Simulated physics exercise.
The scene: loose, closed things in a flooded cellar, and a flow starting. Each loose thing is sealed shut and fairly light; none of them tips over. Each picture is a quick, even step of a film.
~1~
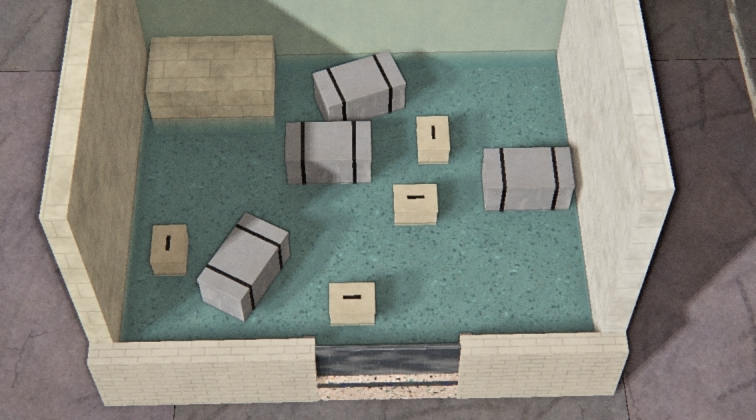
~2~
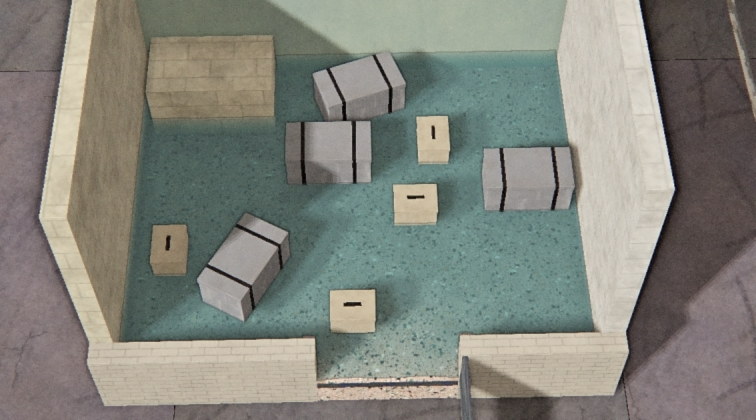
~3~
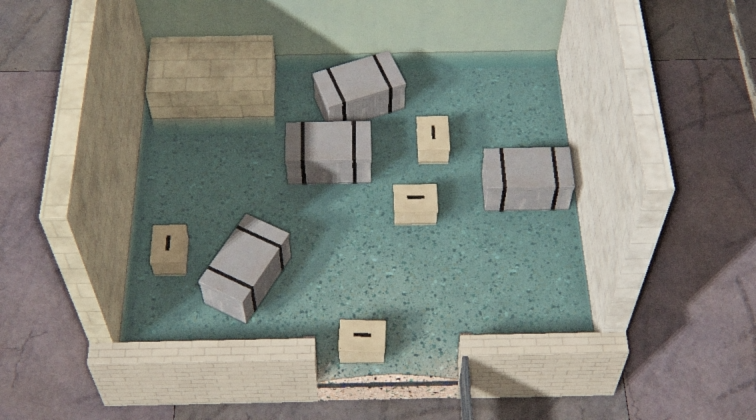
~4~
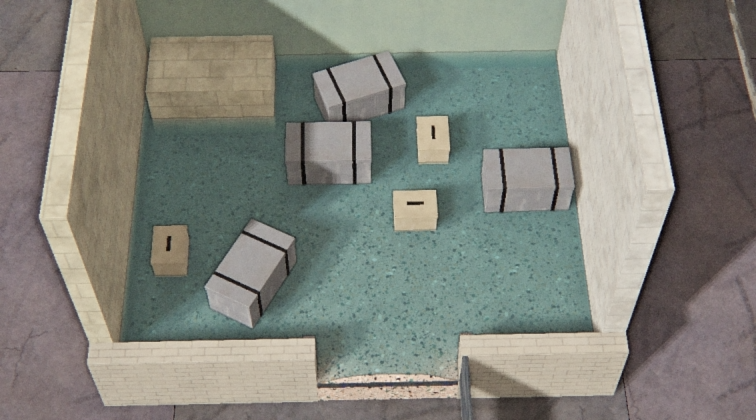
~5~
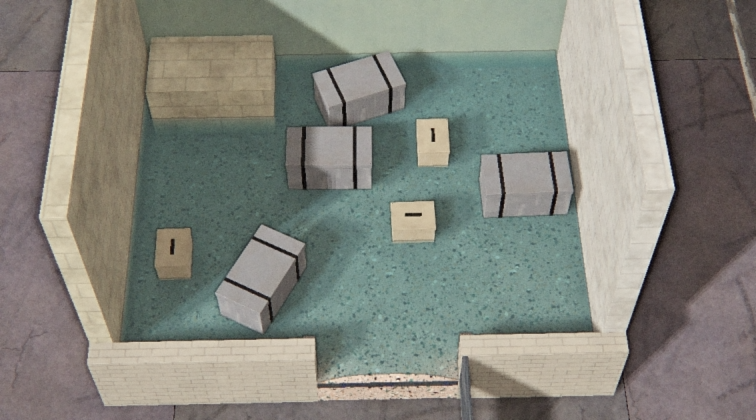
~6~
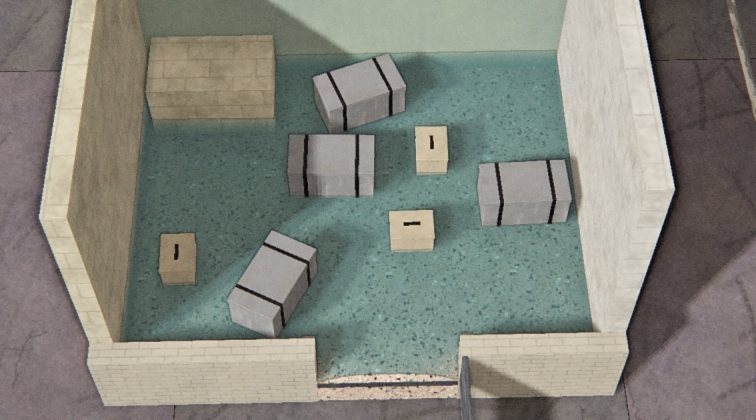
A small tan box floats out through the front opening, then the other boxes drift slightly.
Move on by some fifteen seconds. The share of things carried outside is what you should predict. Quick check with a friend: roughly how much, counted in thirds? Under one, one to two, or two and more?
The way it goes, two or more in three of the loose things get out.
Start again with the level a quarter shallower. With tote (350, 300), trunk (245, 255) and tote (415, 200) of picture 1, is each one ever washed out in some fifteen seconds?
So, in the listed order, they end up flushed out, flushed out and flushed out.
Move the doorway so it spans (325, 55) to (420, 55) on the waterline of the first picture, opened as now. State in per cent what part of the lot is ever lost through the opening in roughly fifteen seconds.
I'd put it near 60 per cent.
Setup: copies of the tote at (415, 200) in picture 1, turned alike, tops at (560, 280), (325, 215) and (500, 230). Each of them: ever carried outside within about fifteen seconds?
Copy by copy, in the order given: Swept away, swept away, swept away.
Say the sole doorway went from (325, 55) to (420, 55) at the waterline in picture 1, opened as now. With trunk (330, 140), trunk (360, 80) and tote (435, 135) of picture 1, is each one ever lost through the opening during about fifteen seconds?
In the order given, it's escaped, escaped, escaped.
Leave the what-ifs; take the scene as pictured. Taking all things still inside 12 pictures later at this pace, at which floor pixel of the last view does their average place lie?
Roughly at (373, 241).
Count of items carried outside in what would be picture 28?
Total: 4.
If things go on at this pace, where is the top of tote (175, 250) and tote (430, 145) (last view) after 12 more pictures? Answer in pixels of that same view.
(213, 285) and (432, 205).
A moment on, 1 of 8 are out; 7 afloat.
Next, 3 of 8 are out; 5 afloat.
Later, 4 of 8 are out; 4 afloat.
In the end, 7 of 8 are out; 1 afloat.
